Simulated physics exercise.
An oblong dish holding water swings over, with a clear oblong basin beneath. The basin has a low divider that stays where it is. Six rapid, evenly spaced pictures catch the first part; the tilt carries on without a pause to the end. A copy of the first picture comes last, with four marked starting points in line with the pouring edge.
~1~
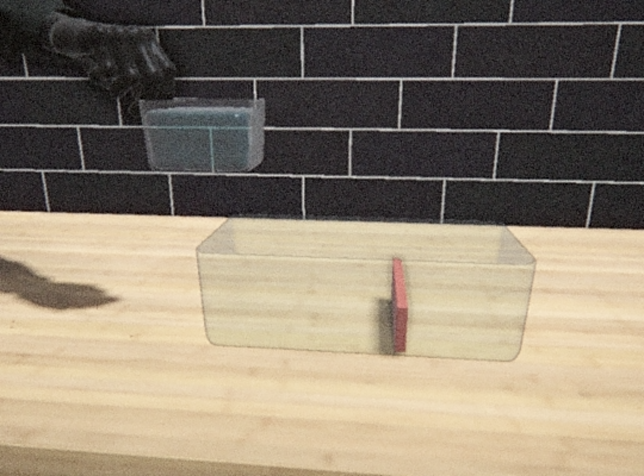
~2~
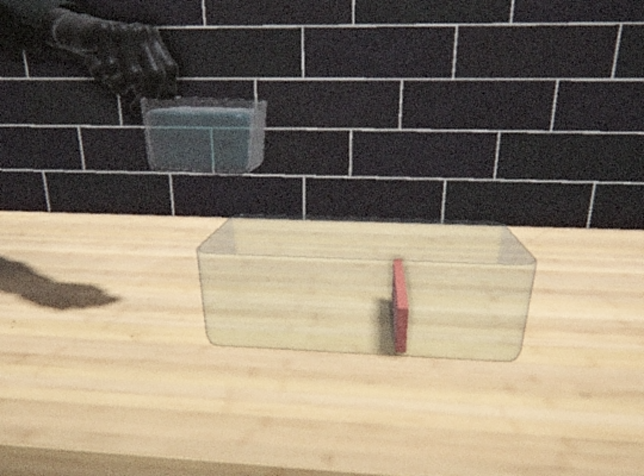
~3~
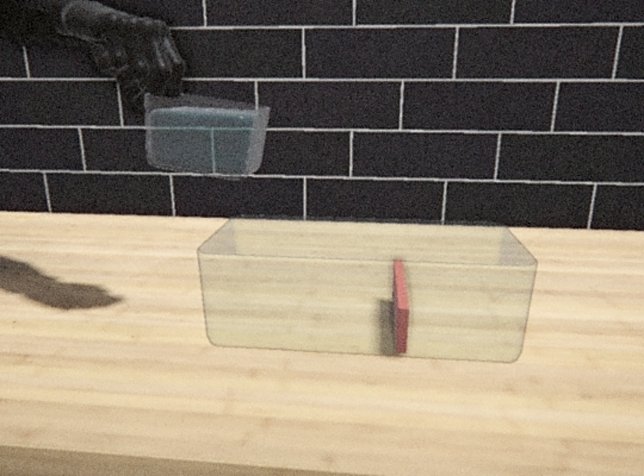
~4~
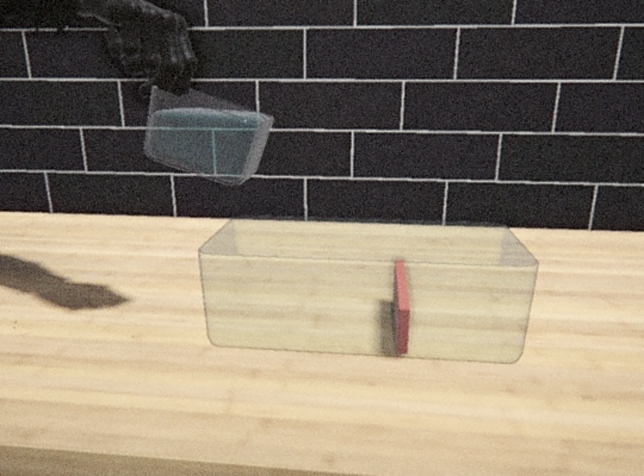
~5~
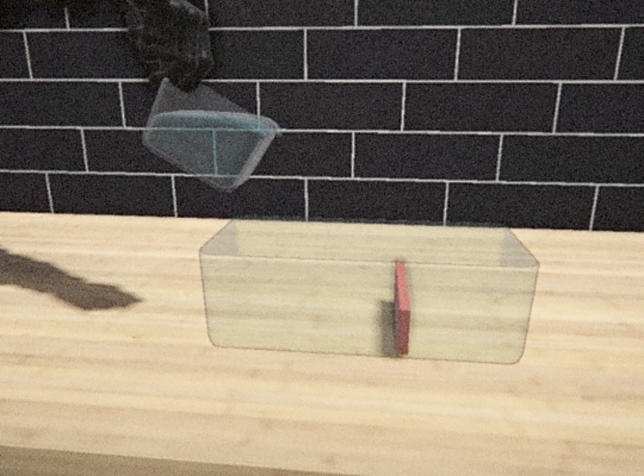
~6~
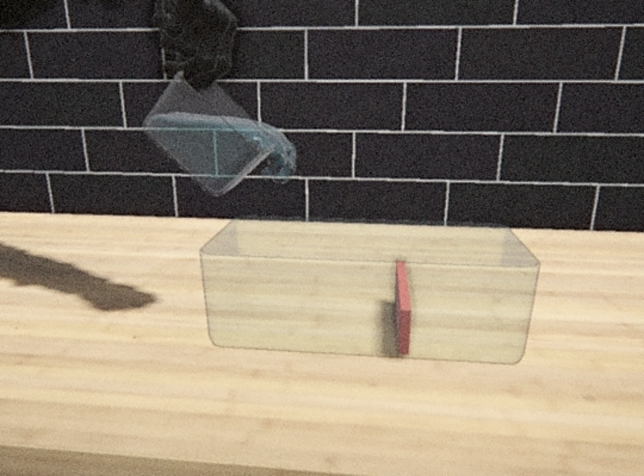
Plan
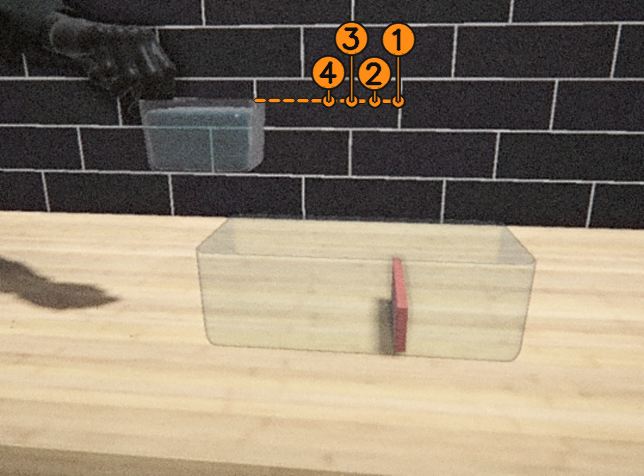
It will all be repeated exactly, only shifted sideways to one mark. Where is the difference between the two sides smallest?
Best: 3.
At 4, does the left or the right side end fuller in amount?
More ends on the left.
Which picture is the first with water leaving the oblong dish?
In picture 5.
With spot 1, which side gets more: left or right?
More ends on the right.
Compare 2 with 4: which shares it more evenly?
Here it is spot 2.
In orange, 1 at (398, 101); 2 at (374, 101); 3 at (351, 100); 4 at (328, 100).
Choosing 1, about 15 % ends left of the wall and 84 % right of it.
Choosing 2, about 27 % ends left of the wall and 72 % right of it.
Choosing 3, about 50 % ends left of the wall and 49 % right of it.
Choosing 4, about 88 % ends left of the wall and 10 % right of it.
